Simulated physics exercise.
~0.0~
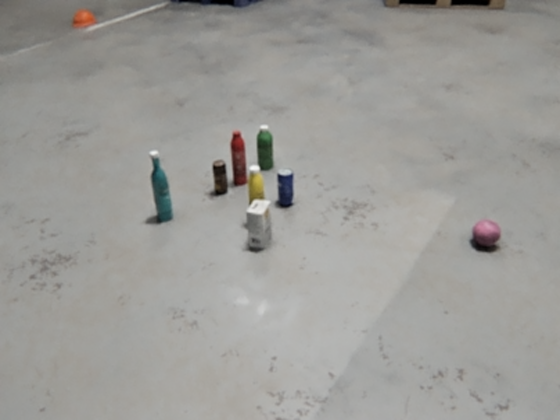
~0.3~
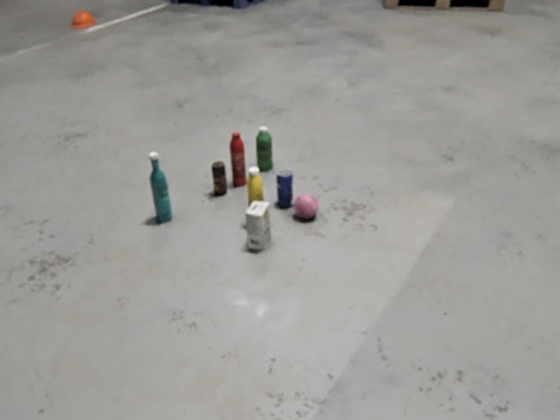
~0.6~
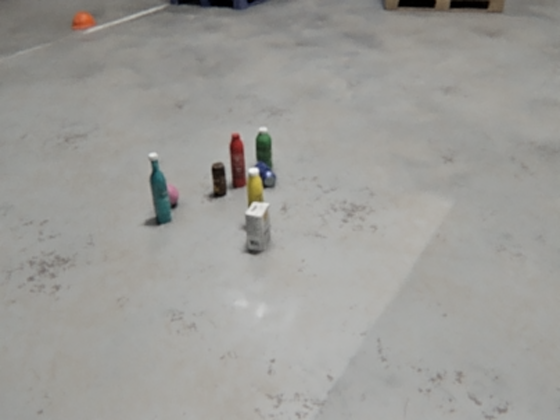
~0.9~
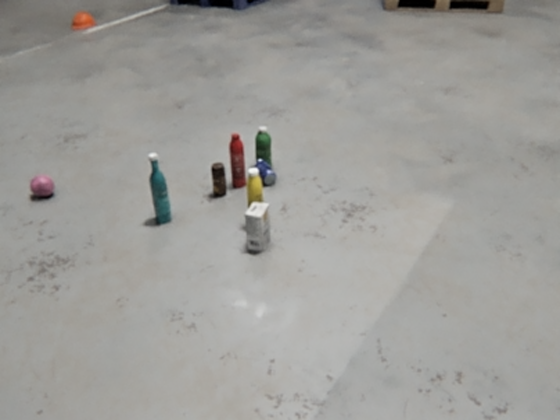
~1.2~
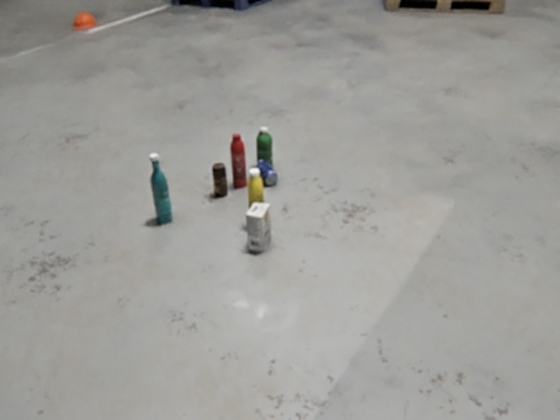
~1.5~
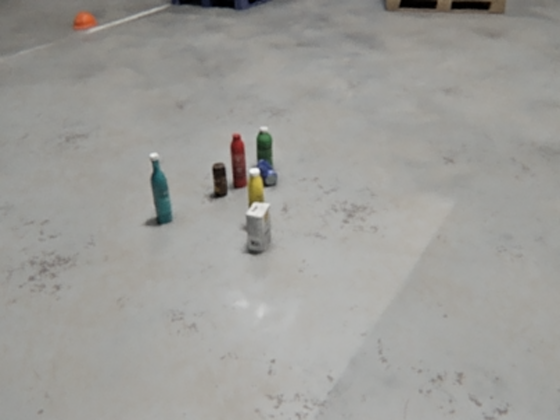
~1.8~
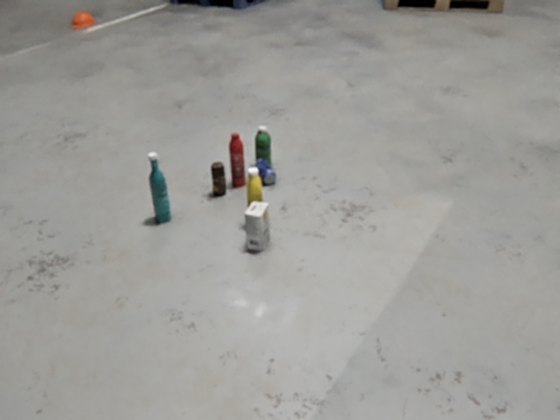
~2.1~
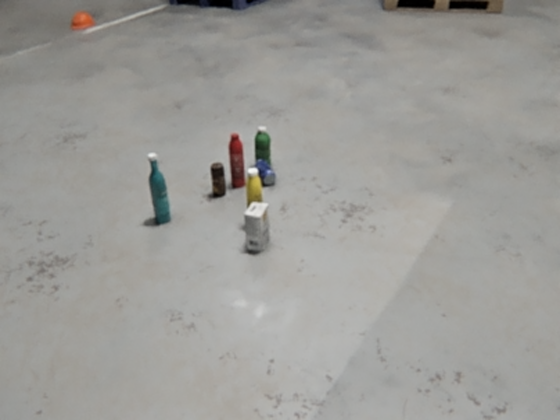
At the start, a small group of bottles, cans and a white carton stands on a grey concrete floor, with a pink ball off to the right. The ball rolls left and reaches the blue can, which is still upright. As the ball carries on to a spot just behind the turquoise bottle, the blue can lies on its side, farther back near the green bottle. The ball then rolls clear of the group and leaves the view on the left. At the end, the blue can stays on its side while the white carton and the other items remain standing.
